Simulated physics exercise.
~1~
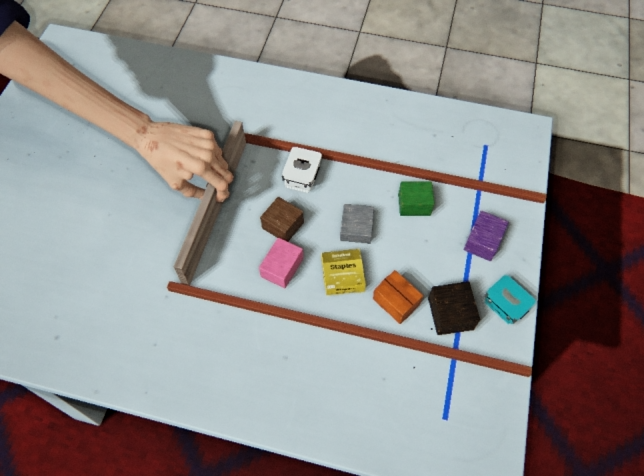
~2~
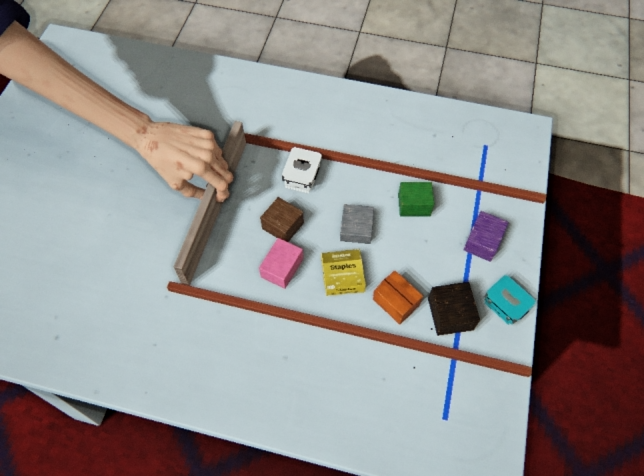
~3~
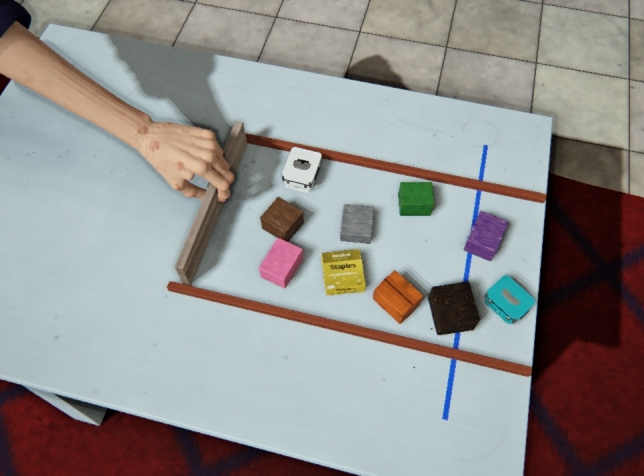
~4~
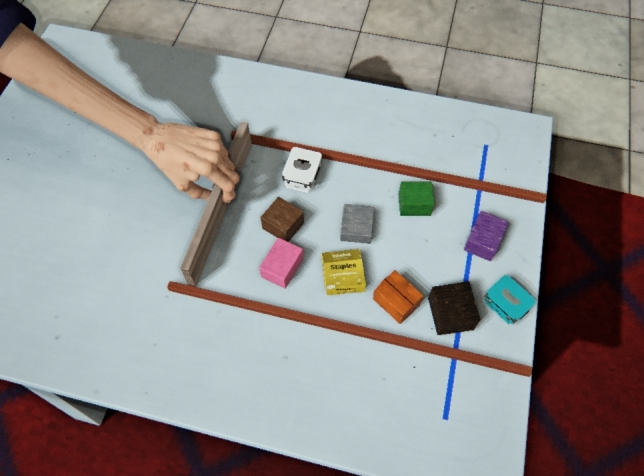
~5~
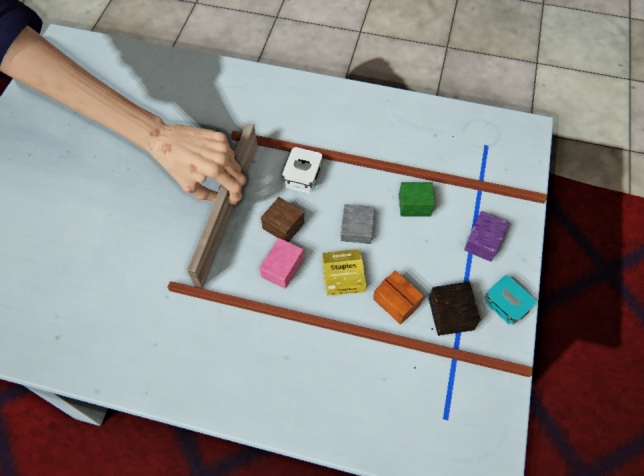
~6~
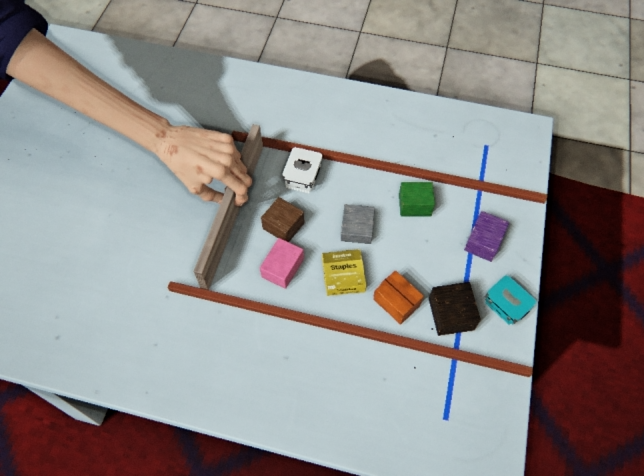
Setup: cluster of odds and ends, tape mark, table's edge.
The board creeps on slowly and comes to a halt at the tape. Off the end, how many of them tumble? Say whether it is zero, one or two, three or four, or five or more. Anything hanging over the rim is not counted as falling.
The sweep knocks three or four off.
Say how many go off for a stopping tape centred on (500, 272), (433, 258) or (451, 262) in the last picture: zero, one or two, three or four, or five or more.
Place by place: 5 or more, then one to two, then one or two.
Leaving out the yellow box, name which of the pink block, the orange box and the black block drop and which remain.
So: The pink block does not drop, the orange box does not drop, the black block goes down.
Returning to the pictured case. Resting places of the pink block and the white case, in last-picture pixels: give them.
About (479, 307), and the other about (494, 210).
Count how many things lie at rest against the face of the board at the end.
The answer is 3.
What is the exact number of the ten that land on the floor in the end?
The number that fall is 4.
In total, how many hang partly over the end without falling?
Number: 0.
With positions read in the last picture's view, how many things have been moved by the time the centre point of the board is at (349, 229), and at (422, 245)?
It comes to 7 for the first spot, 10 for the other.
Soon after, none off yet; turquoise case at rest near (509, 301); purple block at rest near (486, 236); black block at rest near (454, 309).
After that, none off yet; turquoise case displaced about its own width near (540, 306); purple block at rest near (486, 236); black block displaced about its own width near (511, 316).
In the end, the number that fall off is three or four; gone, orange box, black block, purple block and turquoise case.
